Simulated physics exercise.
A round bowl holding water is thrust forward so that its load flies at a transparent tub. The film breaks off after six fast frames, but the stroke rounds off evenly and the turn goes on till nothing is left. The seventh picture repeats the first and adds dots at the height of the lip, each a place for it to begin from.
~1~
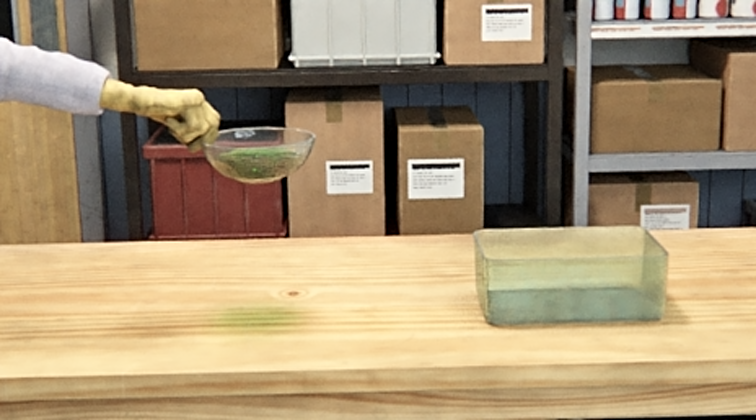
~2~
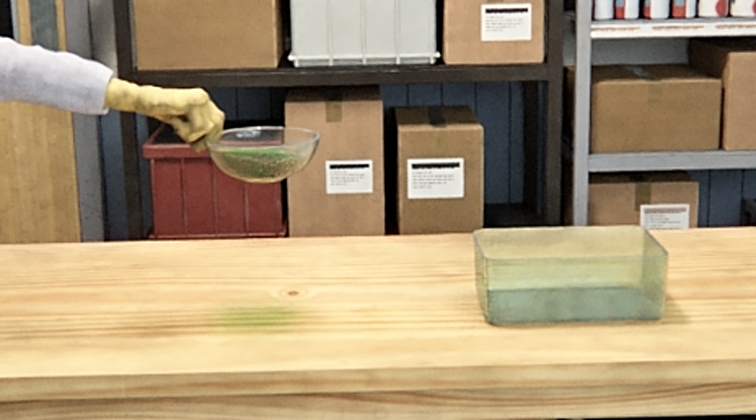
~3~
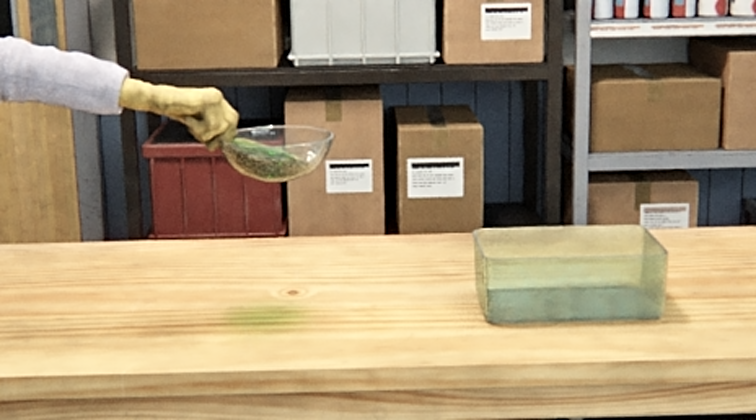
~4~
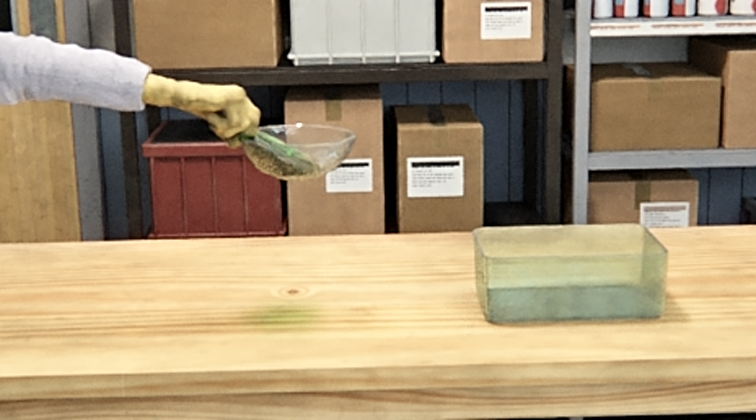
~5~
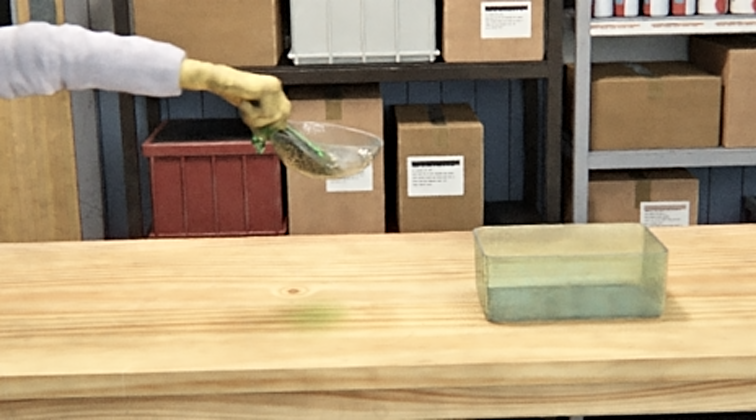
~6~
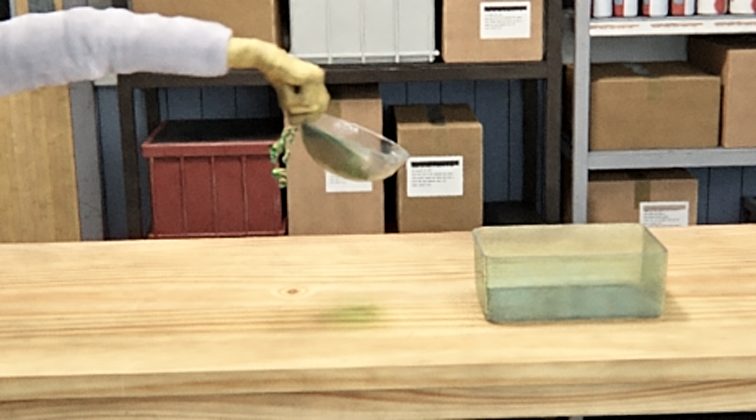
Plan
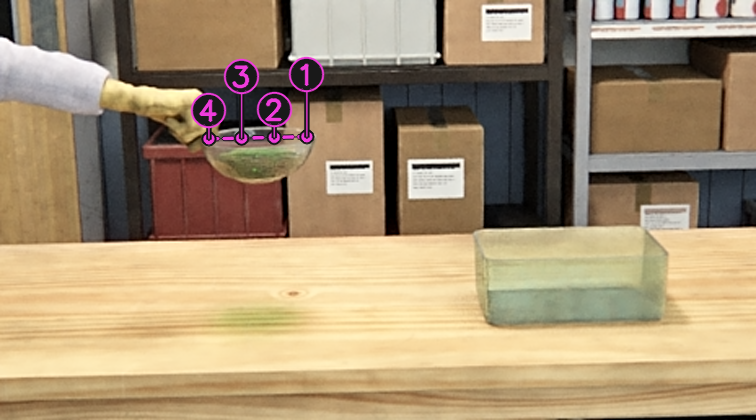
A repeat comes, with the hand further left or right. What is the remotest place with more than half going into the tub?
The limit is 2.
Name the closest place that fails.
Place 3.
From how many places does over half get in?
Two of the four.
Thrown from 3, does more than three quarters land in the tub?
No, less.
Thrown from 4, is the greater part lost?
Yes.
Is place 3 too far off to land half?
Yes, that goes wrong.
On the marked copy, 1 at (306, 136); 2 at (274, 137); 3 at (241, 138); 4 at (208, 138).
Choosing 1, about 77 % lands in the tub, 14 % falls short and 9 % goes beside or beyond.
Choosing 2, about 65 % lands in the tub, 26 % falls short and 10 % goes beside or beyond.
Choosing 3, about 36 % lands in the tub, 58 % falls short and 6 % goes beside or beyond.
Choosing 4, about 9 % lands in the tub, 85 % falls short and 6 % goes beside or beyond.
